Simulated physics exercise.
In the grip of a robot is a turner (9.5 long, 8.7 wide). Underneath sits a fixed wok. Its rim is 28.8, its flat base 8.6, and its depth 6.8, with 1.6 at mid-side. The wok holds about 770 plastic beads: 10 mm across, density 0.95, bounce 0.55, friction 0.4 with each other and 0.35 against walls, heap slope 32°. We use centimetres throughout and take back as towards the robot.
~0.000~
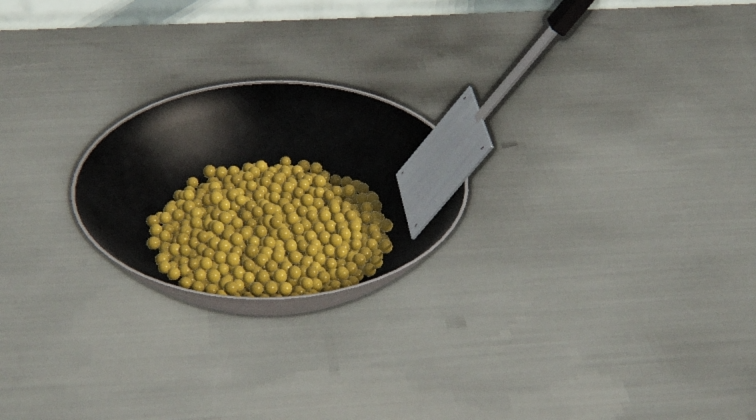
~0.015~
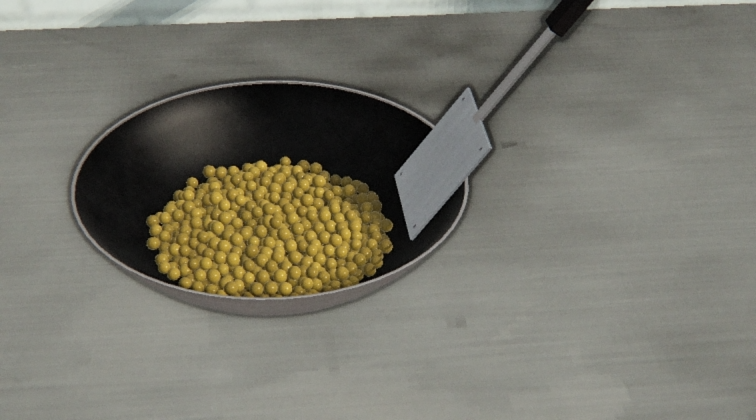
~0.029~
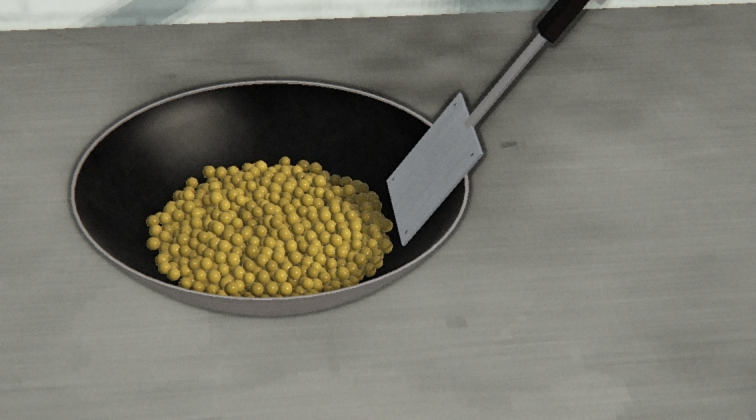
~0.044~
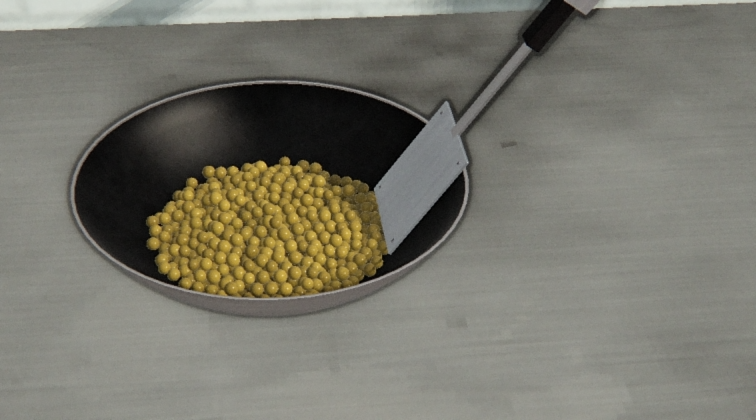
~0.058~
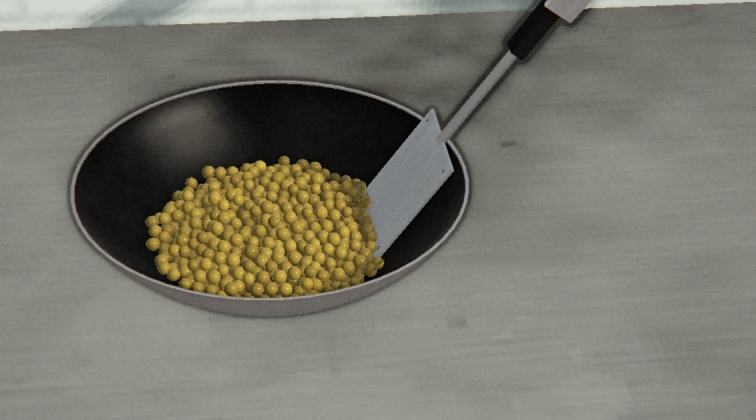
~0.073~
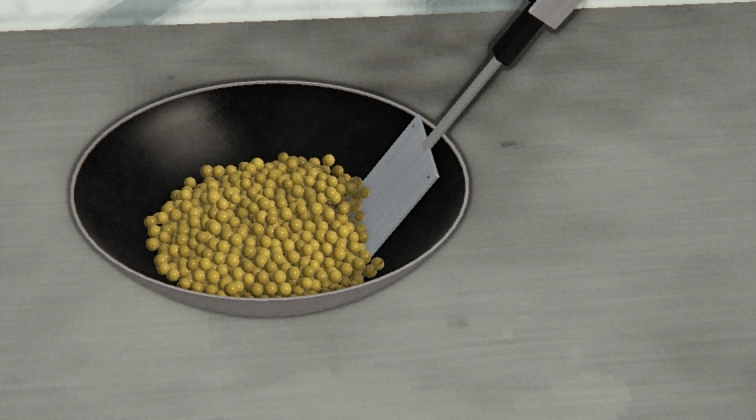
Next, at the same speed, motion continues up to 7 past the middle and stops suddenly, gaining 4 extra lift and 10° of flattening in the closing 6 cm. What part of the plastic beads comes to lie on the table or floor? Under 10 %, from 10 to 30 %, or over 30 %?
Under 10 %.
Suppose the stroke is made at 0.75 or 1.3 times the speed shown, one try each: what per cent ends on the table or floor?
Close to 0 and 15 percent respectively.
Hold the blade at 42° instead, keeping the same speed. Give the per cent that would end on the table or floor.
Then about 5 per cent.
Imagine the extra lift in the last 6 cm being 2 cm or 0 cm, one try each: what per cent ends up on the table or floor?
Result, in order: Approx. 5 % and 0 %.
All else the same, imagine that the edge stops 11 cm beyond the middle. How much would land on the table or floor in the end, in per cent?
Result: Approx. 30 %.
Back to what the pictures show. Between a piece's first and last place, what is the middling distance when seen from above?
The answer is about 4 cm.
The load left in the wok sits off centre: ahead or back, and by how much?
It sits some 4.0 centimetres ahead of centre.
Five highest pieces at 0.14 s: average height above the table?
8 cm.
After 0.14 s, sloping 55°, highest piece 9 above the table; 771 in the wok.
After 0.20 s, sloping 51°, highest piece 9 above the table; 771 in the wok.
After 0.43 s, sloping 45°, highest piece 9 above the table; 729 in the wok, 14 on the table or floor, 28 on the blade or in flight.
After 1.48 s, sloping 45°, highest piece 6 above the table; 728 in the wok, 43 on the table or floor.
In the end, 728 in the wok, 43 on the table or floor. That is 6 % on the table or floor.
